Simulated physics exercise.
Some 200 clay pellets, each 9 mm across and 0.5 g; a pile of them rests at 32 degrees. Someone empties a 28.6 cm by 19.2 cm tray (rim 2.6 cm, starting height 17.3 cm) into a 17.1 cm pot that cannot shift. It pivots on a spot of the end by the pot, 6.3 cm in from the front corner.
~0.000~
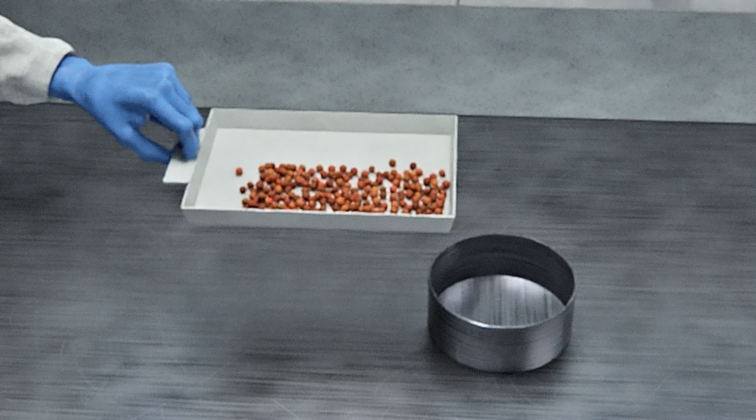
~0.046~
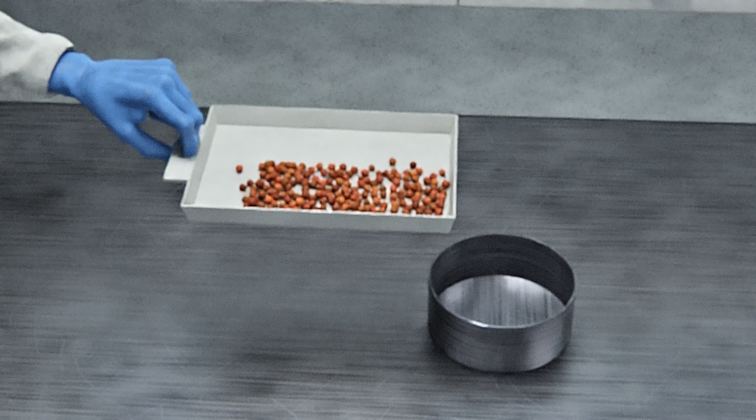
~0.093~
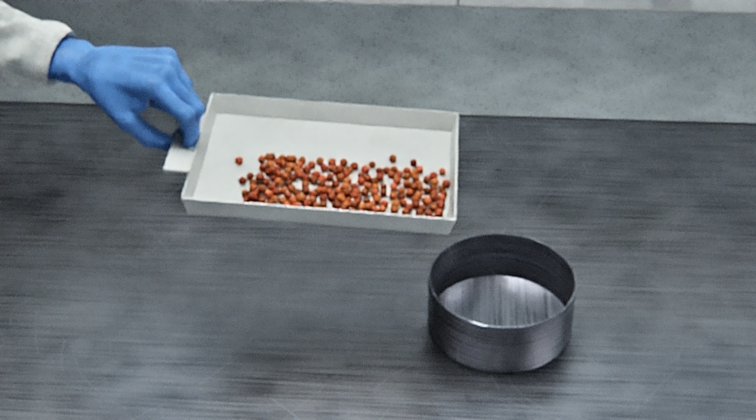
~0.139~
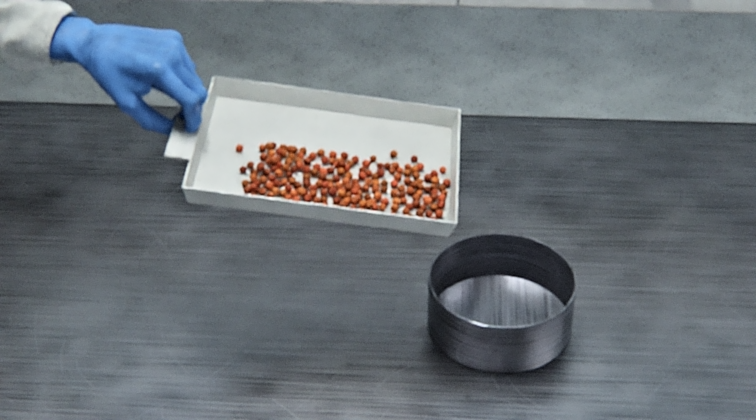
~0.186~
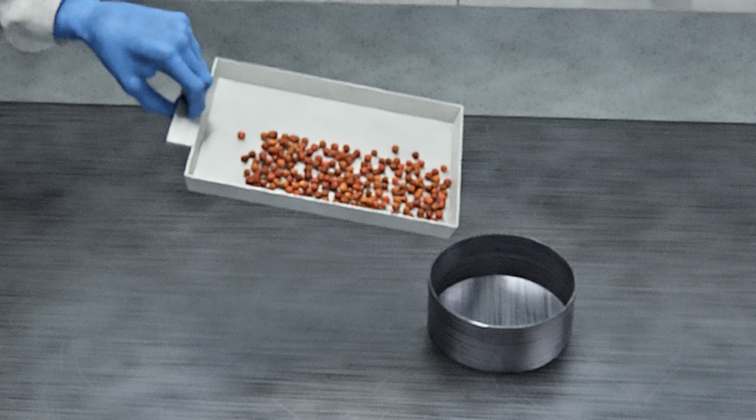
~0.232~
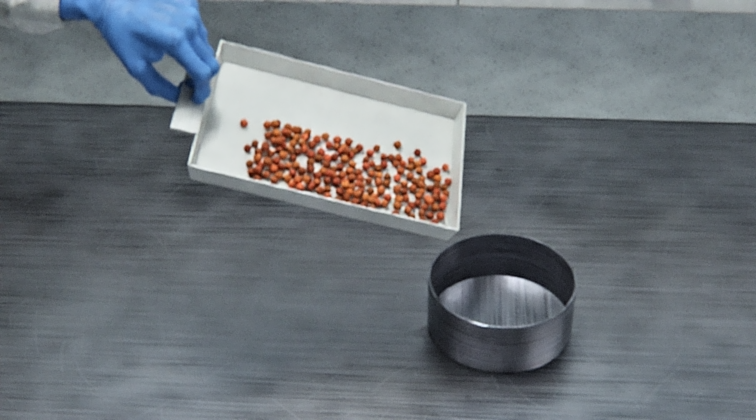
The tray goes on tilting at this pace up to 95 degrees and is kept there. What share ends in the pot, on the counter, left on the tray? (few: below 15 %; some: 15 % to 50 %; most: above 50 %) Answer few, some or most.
Pot most, counter some, tray few.
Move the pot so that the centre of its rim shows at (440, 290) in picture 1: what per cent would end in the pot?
Some 90 per cent.
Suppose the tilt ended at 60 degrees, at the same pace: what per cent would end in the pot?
In that case some 0 per cent.
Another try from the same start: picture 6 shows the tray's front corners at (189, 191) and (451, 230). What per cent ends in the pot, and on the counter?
Pot 25, counter 75.
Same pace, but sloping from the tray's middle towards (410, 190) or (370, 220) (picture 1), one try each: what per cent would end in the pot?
Some 95 and 25 per cent.
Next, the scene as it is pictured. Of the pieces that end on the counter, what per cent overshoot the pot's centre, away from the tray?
About 30 per cent.
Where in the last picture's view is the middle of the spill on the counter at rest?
Around (462, 394).
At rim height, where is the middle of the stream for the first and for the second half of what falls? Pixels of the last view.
First near (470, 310), later near (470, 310).
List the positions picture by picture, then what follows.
The first frame shows tray tilt 0 degrees, front corners at (187, 205) and (449, 214); middle of the pieces at (345, 192); pot at (502, 278).
The second frame shows tray tilt 1 degrees, front corners at (187, 203) and (449, 214); middle of the pieces at (345, 190).
The third frame shows tray tilt 4 degrees, front corners at (187, 195) and (450, 216), lowest corner right front; middle of the pieces at (345, 187).
The fourth frame shows tray tilt 9 degrees, front corners at (189, 184) and (452, 219), lowest corner right front; middle of the pieces at (346, 182).
The fifth frame shows tray tilt 14 degrees, front corners at (191, 173) and (453, 222), lowest corner right front; middle of the pieces at (348, 176).
The sixth frame shows tray tilt 19 degrees, front corners at (194, 162) and (454, 225), lowest corner right front; middle of the pieces at (350, 171); pot at (502, 278). Its pace works out near 110 degrees a second.
Then, at 0.57 s, tilt 56 degrees; the tray holds 100 %, the pot 0 %.
After 0.79 s, tilt 81 degrees; the tray holds 95 %, the pot 0 %.
Then, at 1.13 s, tilt 95 degrees; the tray holds 25 %, the pot 35 %.
In the end, at 2.5 s, pot 70 %, counter 30 %, tray 0 %.
